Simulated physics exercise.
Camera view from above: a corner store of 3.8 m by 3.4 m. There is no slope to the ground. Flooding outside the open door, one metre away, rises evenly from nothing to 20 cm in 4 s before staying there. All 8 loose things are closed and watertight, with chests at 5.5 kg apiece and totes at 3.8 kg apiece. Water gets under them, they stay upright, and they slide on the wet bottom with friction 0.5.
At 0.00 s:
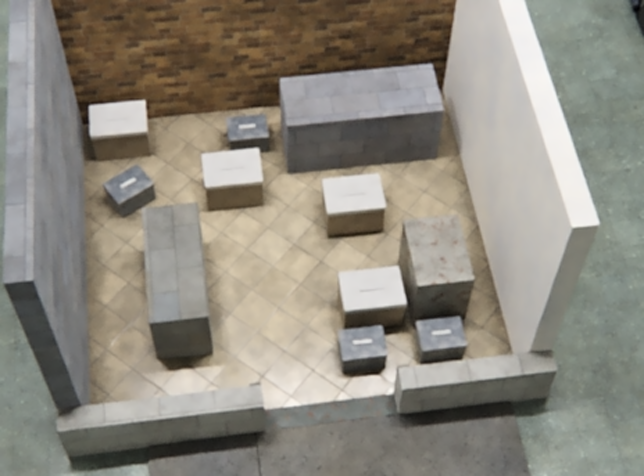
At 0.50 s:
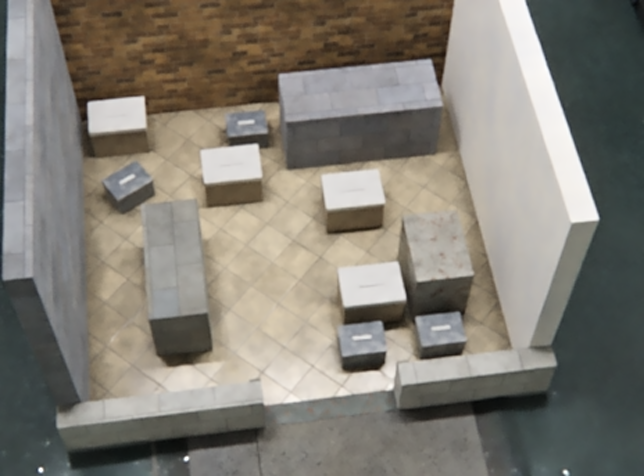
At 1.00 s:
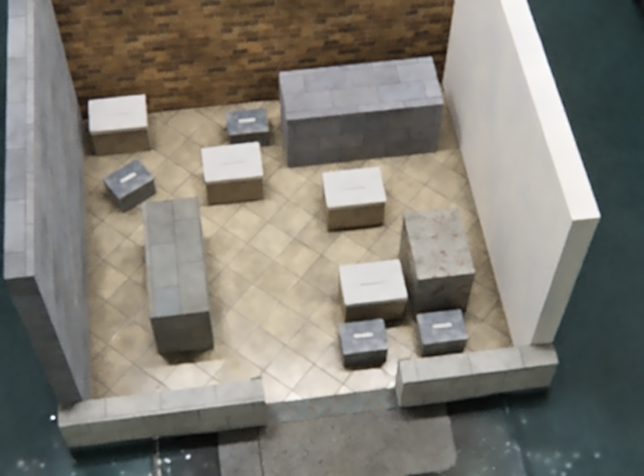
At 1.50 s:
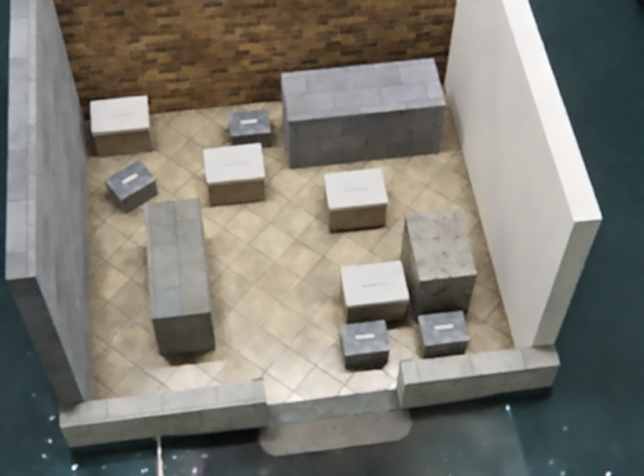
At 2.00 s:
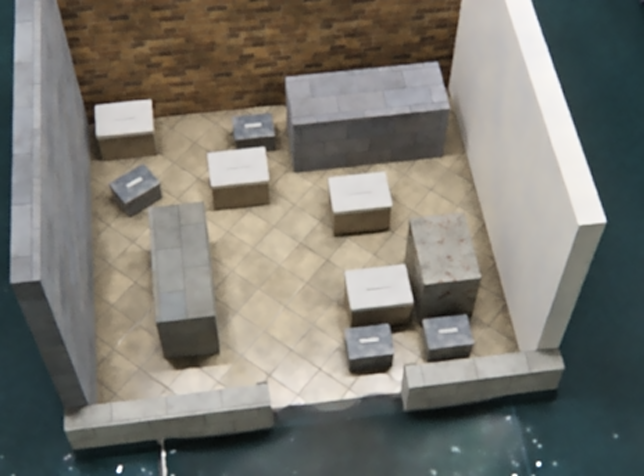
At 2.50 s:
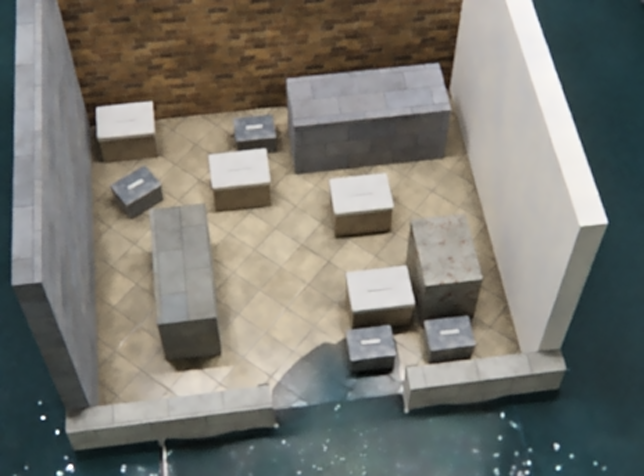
Dark water spreading around a walled, tile-floored room seen from above, then creeping through the front opening as boxes stay still.
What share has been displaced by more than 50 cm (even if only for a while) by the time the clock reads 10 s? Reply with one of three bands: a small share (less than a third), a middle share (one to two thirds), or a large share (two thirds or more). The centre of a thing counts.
A large share, two thirds or more.
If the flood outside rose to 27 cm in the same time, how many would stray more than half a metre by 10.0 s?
In that case the number is 8.
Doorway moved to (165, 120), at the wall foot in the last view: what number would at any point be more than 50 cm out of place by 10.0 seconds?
The answer then is 6.
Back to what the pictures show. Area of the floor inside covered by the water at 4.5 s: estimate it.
I'd put it close to 5.0 m2.
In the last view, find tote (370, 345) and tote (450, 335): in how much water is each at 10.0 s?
Some 11 cm at the first, some 6 cm at the second.
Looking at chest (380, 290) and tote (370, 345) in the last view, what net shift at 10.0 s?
In turn: 100 cm, 300 cm.
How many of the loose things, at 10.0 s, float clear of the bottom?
It comes to 8 of them.
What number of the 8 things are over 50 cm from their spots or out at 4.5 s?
By that point, 2.
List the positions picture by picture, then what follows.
In the first frame, a chest at (232, 167) rests on the ground; a chest at (354, 193) rests on the ground; water covers 0.0 m2; 0 of 8 have shifted.
In the second frame, a chest at (231, 164), on the bottom; a chest at (353, 189), on the bottom; 0.0 m2 under water; 0 of 8 have shifted.
In the third frame, a chest at (232, 162), on the bottom; a chest at (354, 187), on the bottom; water covers 0.0 m2; 0 of 8 have shifted.
In the fourth frame, a chest at (234, 163), on the bottom; a chest at (356, 188), on the bottom; 0.0 m2 under water; 0 of 8 have shifted.
In the fifth frame, a chest at (238, 166) rests on the ground; a chest at (360, 192) rests on the ground; 0.0 m2 under water; 0 of 8 have shifted.
In the sixth frame, a chest at (239, 168) rests on the ground; a chest at (361, 193) rests on the ground; 0.4 m2 under water; 0 of 8 have shifted.
After 3.5 s 0 of 8 are over 50 cm from their spots; 0 afloat.
After 4.5 s 2 of 8 are over 50 cm from their spots; 2 afloat.
After 7.0 s 4 of 8 are over 50 cm from their spots; 7 afloat.
After 10.0 s 7 of 8 are over 50 cm from their spots, and 7 have been at some point; 8 afloat.
